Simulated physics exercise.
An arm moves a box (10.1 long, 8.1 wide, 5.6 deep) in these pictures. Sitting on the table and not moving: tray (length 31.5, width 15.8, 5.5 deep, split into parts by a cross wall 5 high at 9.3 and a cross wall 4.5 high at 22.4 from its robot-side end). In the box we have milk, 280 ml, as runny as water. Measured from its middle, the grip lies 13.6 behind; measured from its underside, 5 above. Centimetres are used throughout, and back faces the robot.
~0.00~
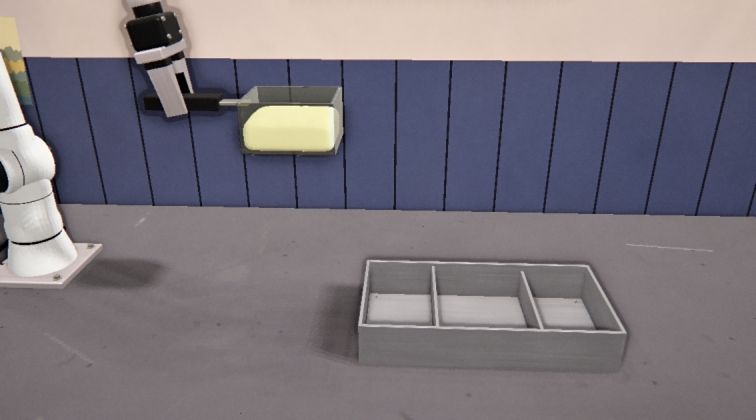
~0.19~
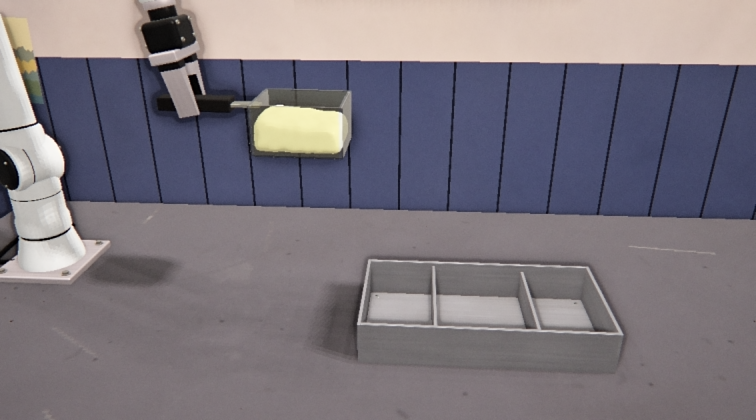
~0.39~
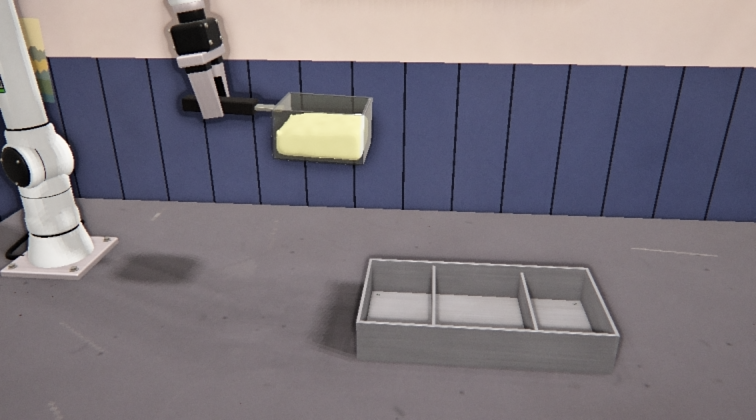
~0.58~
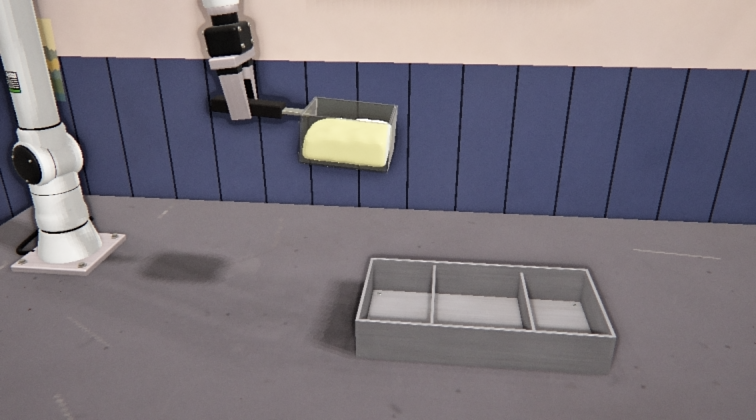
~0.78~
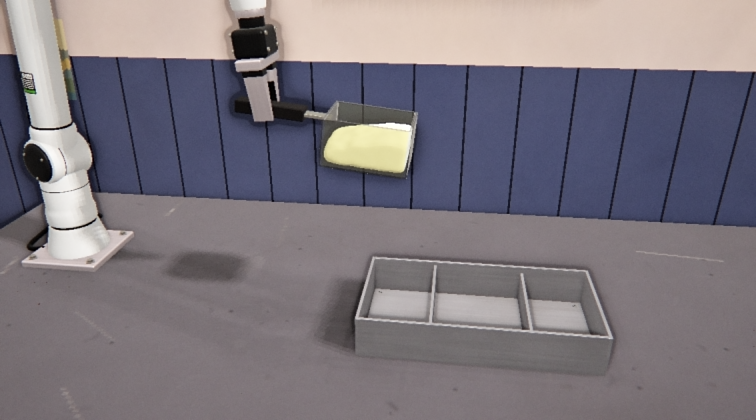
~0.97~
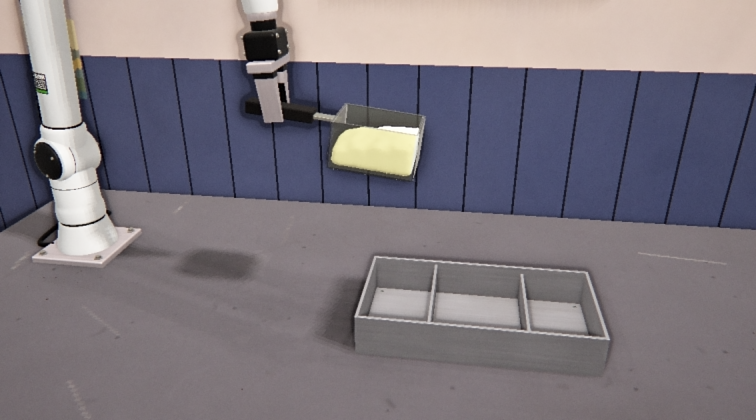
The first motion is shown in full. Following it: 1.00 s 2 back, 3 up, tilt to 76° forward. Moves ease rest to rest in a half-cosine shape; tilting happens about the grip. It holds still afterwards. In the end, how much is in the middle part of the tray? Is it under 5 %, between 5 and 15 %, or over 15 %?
Under 5 %.
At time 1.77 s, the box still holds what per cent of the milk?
Share still held: Near 50 %.
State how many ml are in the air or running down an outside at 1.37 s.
Roughly 0 ml.
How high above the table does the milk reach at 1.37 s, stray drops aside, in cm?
24 cm.
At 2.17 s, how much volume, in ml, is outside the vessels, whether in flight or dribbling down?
Estimate: Around 20 ml.
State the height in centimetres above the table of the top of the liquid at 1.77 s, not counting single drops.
Up to some 19 cm.
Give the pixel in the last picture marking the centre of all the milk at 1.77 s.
Around (339, 246).
After 1.37 s, tilted 31° forward, liquid up to 25 above the table; 275 ml in the box.
After 1.77 s, tilted 69° forward, liquid up to 37 above the table; 140 ml in the box, 80 ml in the robot-side part, 50 ml in the air or running down outside.
After 2.17 s, tilted 76° forward, liquid up to 57 above the table; 115 ml on the table or floor, 80 ml in the robot-side part, 60 ml in the box, 20 ml in the air or running down outside.
After 2.97 s, tilted 76° forward, liquid up to 17 above the table; 150 ml on the table or floor, 80 ml in the robot-side part, 45 ml in the box.
At rest, 150 ml on the table or floor, 80 ml in the robot-side part, 45 ml in the box. That is 1 % in the middle part of the tray.
